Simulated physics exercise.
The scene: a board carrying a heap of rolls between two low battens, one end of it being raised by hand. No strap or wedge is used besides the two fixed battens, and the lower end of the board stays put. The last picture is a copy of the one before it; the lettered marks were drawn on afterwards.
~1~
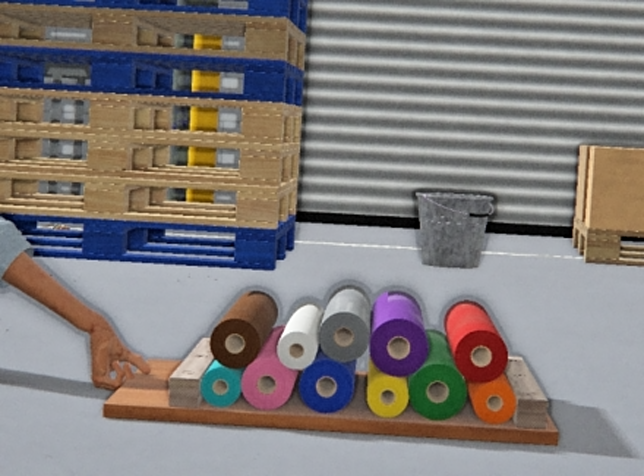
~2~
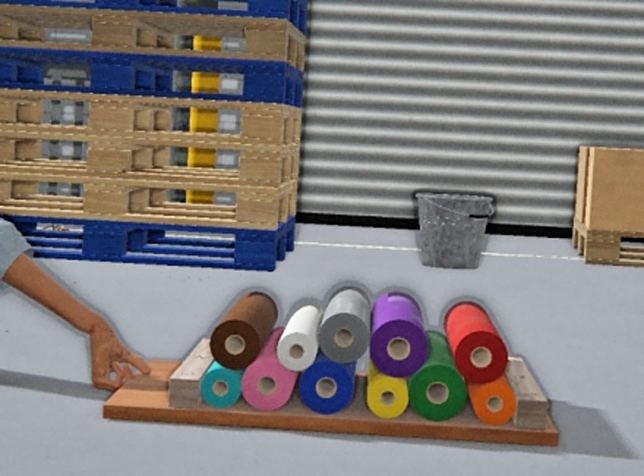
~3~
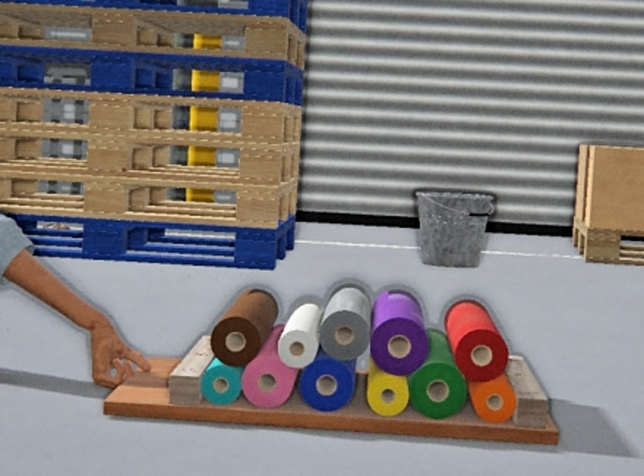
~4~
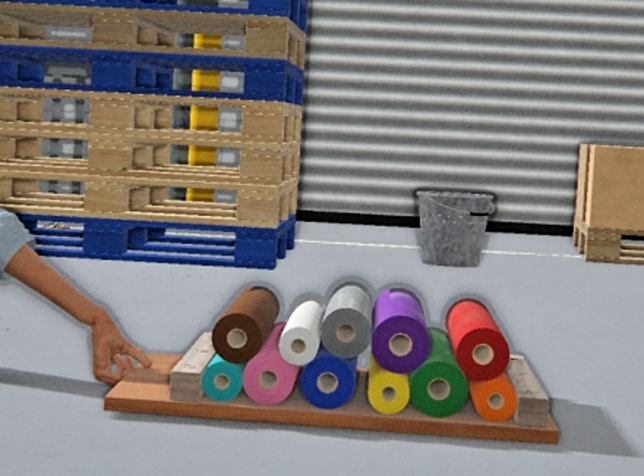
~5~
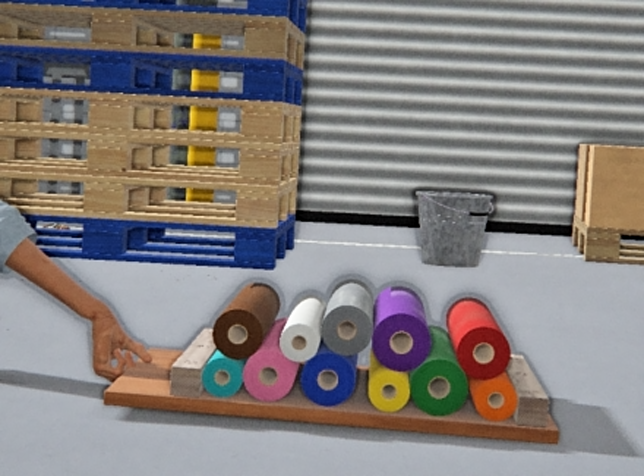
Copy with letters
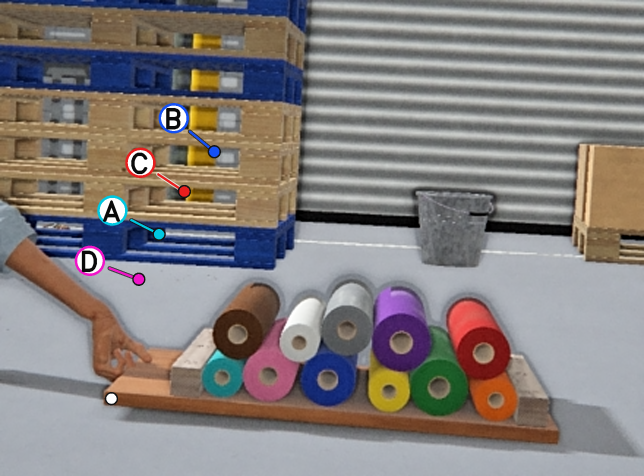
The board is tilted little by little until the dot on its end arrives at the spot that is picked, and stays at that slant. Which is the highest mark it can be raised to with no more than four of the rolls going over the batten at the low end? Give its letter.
No higher than B.
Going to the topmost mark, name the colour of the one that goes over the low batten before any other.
It is the red one.
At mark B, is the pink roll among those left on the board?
The pink roll: Yes.
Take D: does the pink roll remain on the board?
Yes, with D.
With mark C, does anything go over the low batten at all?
At C: Yes.
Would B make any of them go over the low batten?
At B: Yes.
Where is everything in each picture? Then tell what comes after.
In the first picture, orange roll (495, 403); purple roll (399, 347); brown roll (235, 343).
In the second picture, brown roll (235, 344); grey roll (344, 338).
In the third picture, board (335, 383); turquoise roll (221, 385); pink roll (267, 383); green roll (438, 391).
In the fourth picture, board (336, 381); turquoise roll (222, 382); pink roll (268, 379).
In the fifth picture, board (336, 378); turquoise roll (222, 377); pink roll (269, 376).
On the marked copy, A at (159, 234); B at (215, 151); C at (184, 192); D at (139, 279); the white dot at (111, 399).
With B. Early on, board at 20°.
Further on, board at 36°.
At the end, board at 36°, two over the low batten (purple, red).
As for the rest, A two over the low batten (purple, red); C two over the low batten (purple, red); D two over the low batten (purple, red).
